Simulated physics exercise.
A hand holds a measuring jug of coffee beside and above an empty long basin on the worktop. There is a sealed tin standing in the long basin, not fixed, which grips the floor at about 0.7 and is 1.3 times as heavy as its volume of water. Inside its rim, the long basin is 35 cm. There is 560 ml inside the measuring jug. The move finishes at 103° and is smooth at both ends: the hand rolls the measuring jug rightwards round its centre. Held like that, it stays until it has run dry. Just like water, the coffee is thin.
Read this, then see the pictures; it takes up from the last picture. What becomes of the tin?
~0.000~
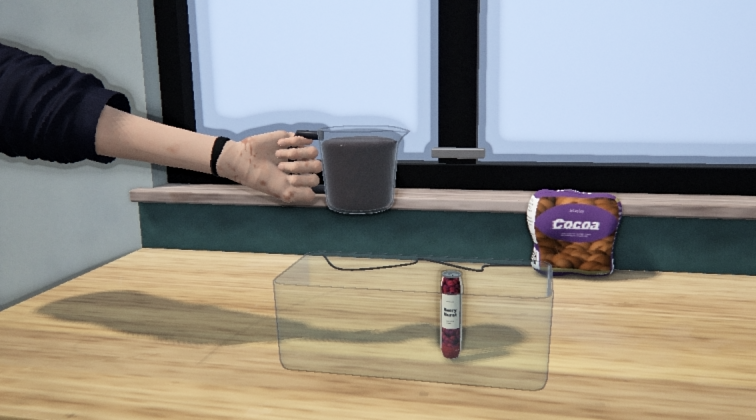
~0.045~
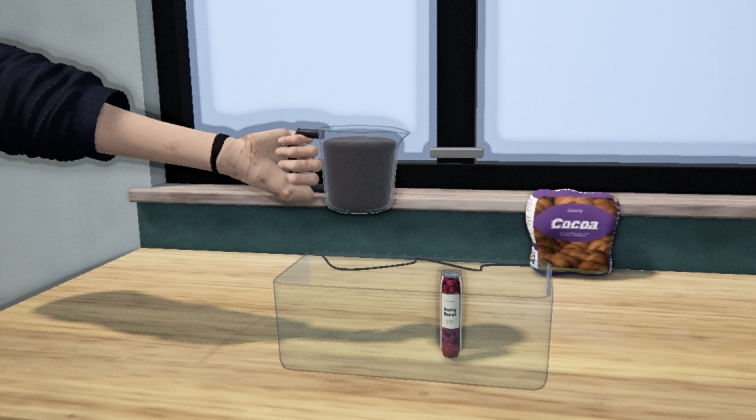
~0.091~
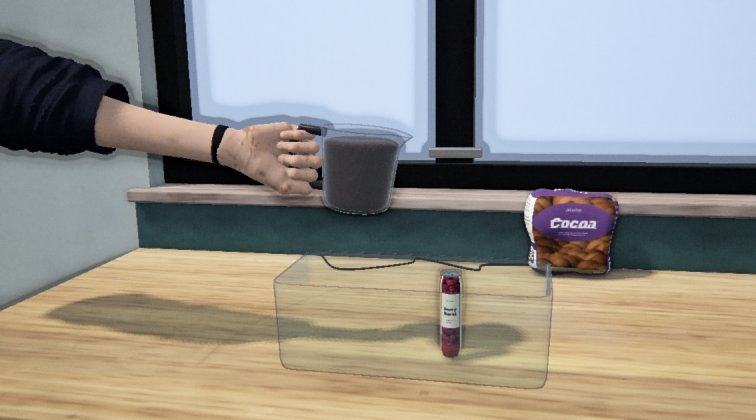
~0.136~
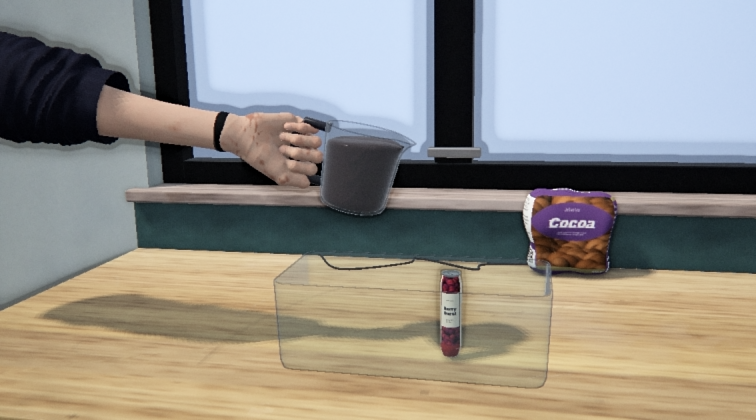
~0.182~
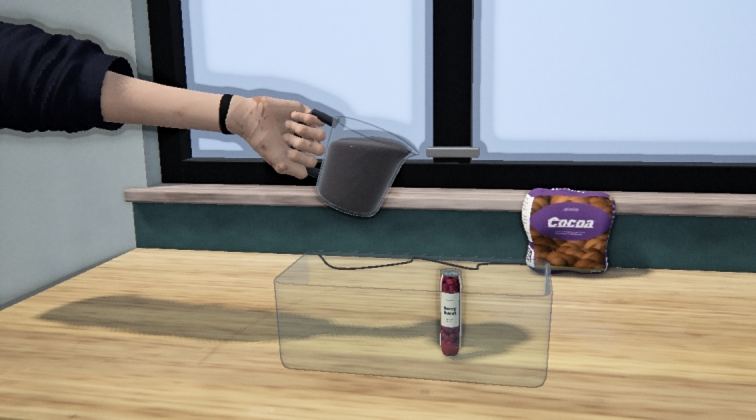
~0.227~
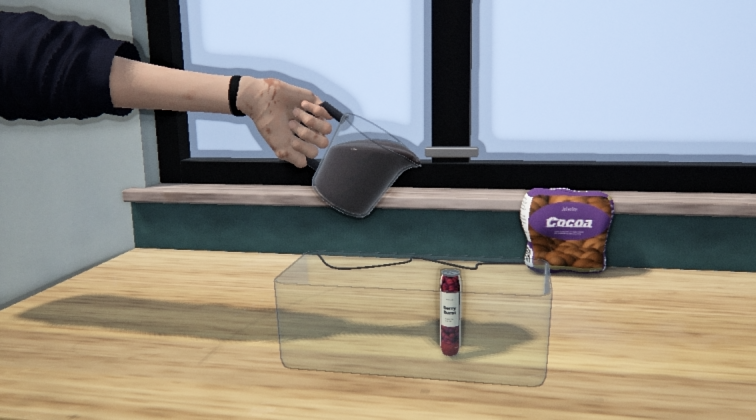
It keels over.
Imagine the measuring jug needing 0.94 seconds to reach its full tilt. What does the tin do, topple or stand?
The tin tips over.
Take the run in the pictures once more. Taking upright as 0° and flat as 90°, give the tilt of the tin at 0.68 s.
Roughly 10°.
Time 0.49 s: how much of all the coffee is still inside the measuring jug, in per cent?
Roughly 48 %.
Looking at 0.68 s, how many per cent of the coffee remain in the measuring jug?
What remains is about 10 percent of it all.
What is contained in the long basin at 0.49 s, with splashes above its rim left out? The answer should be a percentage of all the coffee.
Around 22 percent.
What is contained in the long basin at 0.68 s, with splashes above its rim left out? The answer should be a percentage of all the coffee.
78 per cent, give or take a little.
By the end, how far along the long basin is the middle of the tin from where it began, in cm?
Around 6.5 cm.
By 0.49 s the tilt is 95° and 48 per cent is still to pour; the tin stands where it began.
By 0.68 s the tilt is 103° and 10 per cent is still to pour; the tin leans 8°.
By 0.87 s the tilt is 103° and 1 per cent is still to pour; the tin lies on its side.
By 1.09 s the tilt is 103° and 0 per cent is still to pour; the tin lies on its side.
At rest the tin lies on its side.
